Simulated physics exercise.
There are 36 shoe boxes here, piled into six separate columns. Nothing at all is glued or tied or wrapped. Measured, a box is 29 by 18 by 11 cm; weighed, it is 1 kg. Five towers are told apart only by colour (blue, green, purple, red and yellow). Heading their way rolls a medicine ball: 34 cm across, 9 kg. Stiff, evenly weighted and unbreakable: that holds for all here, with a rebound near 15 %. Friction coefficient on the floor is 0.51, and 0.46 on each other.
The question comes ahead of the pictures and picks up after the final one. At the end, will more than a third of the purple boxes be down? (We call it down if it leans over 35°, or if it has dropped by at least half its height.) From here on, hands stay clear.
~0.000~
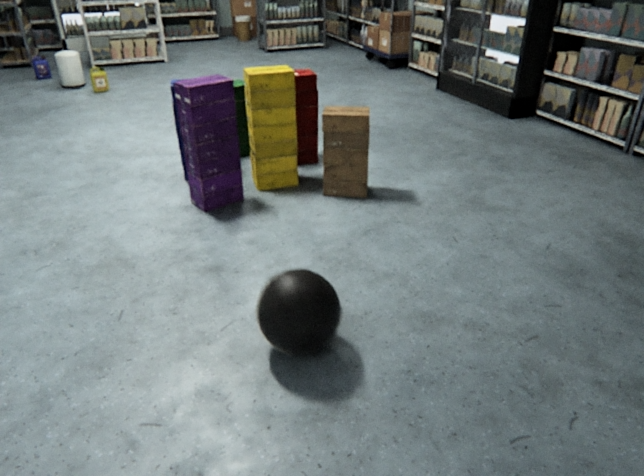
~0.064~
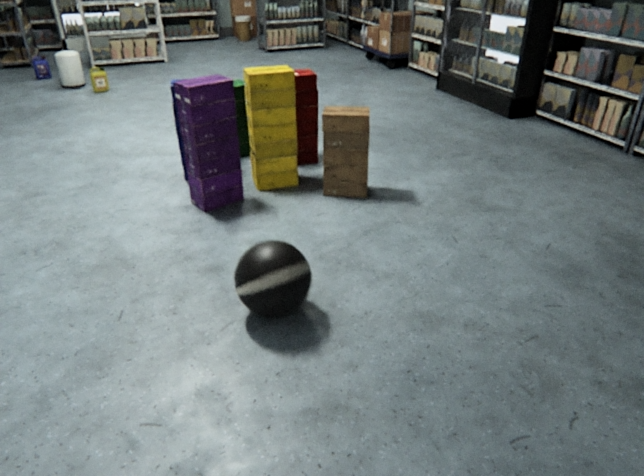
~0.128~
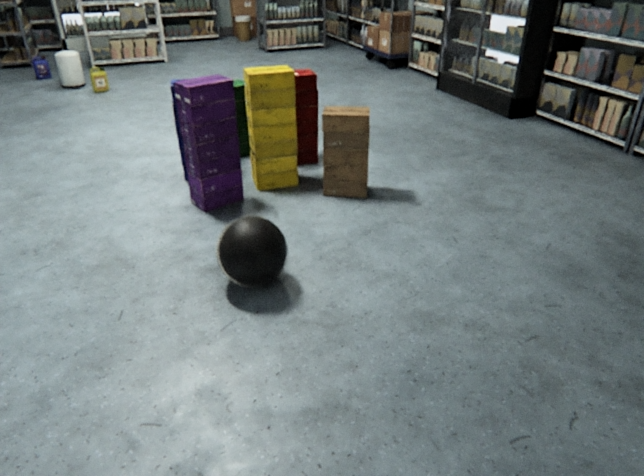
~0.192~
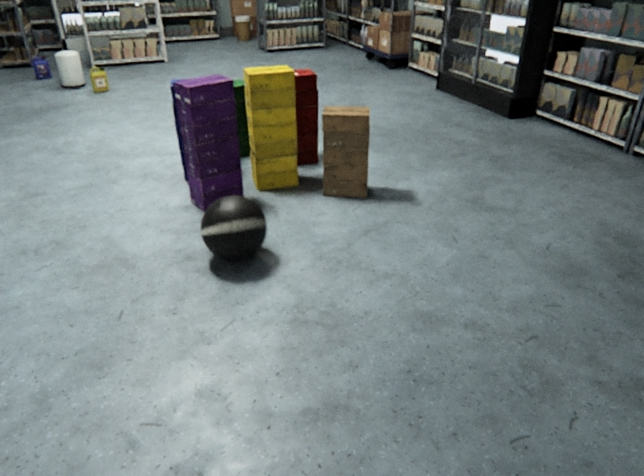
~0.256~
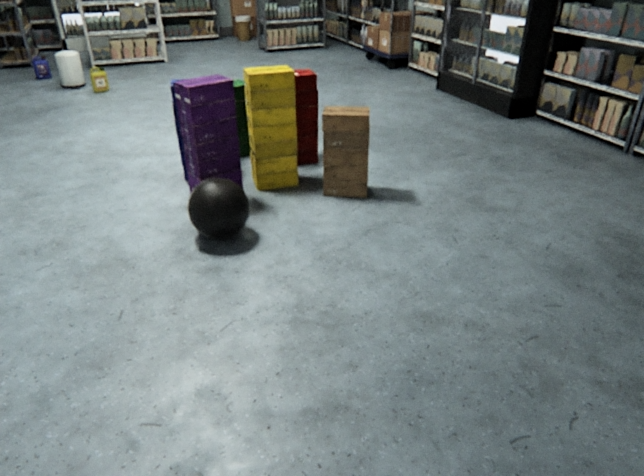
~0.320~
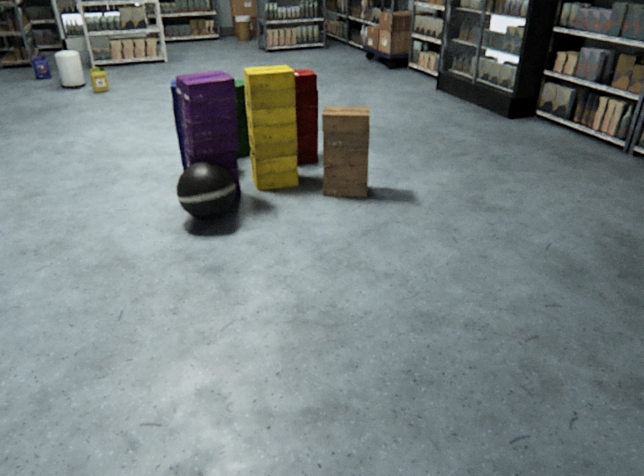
Yes. Tally: A third surpassed.
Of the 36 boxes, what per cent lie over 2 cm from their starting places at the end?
35 percent.
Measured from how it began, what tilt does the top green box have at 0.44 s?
Near 0 degrees from where it started.
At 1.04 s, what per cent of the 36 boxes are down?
15 per cent.
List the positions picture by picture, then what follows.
In the first picture (pixels give the middle of a visible side), ball (299, 311) 1.19 m from contact, 4.1 m/s; top purple box (212, 93); top red box (298, 84); none has stirred.
Ball (273, 279) 93 cm from contact, 4.1 m/s; top purple box (212, 93), in the second picture.
Ball (252, 251) 67 cm from contact, 4.1 m/s; top purple box (212, 93), in the third picture.
Ball (234, 228) 40 cm from contact, 4.1 m/s; top purple box (212, 93), in the fourth picture.
Ball (219, 208) 14 cm from contact, 4.1 m/s; top purple box (212, 93), in the fifth picture.
Ball (206, 191) after contact, 2.8 m/s; top purple box (212, 91) 5° from how it stood; top green box (237, 94); movement in 7 of them, in the sixth picture.
After 0.44 s, ball still moving; none of the 7 purple boxes down (0 of 36 in all colours); top purple box 26° from how it stood; top blue box 7° from how it stood.
After 0.62 s, ball still moving; 4 of the 7 purple boxes down (4 of 36 in all colours); top purple box 44° from how it stood, 12 cm lower; top blue box 25° from how it stood.
After 1.04 s, ball still moving; 4 of the 7 purple boxes down (6 of 36 in all colours); top purple box upside down; top blue box on its side.
In the end (2.1 s), ball rolling away; 4 of the 7 purple boxes down (6 of 36 in all colours); top purple box upside down; top blue box on its side. That is 57 per cent. From the last view, middles, top purple box near (198, 229), top blue box near (205, 118).
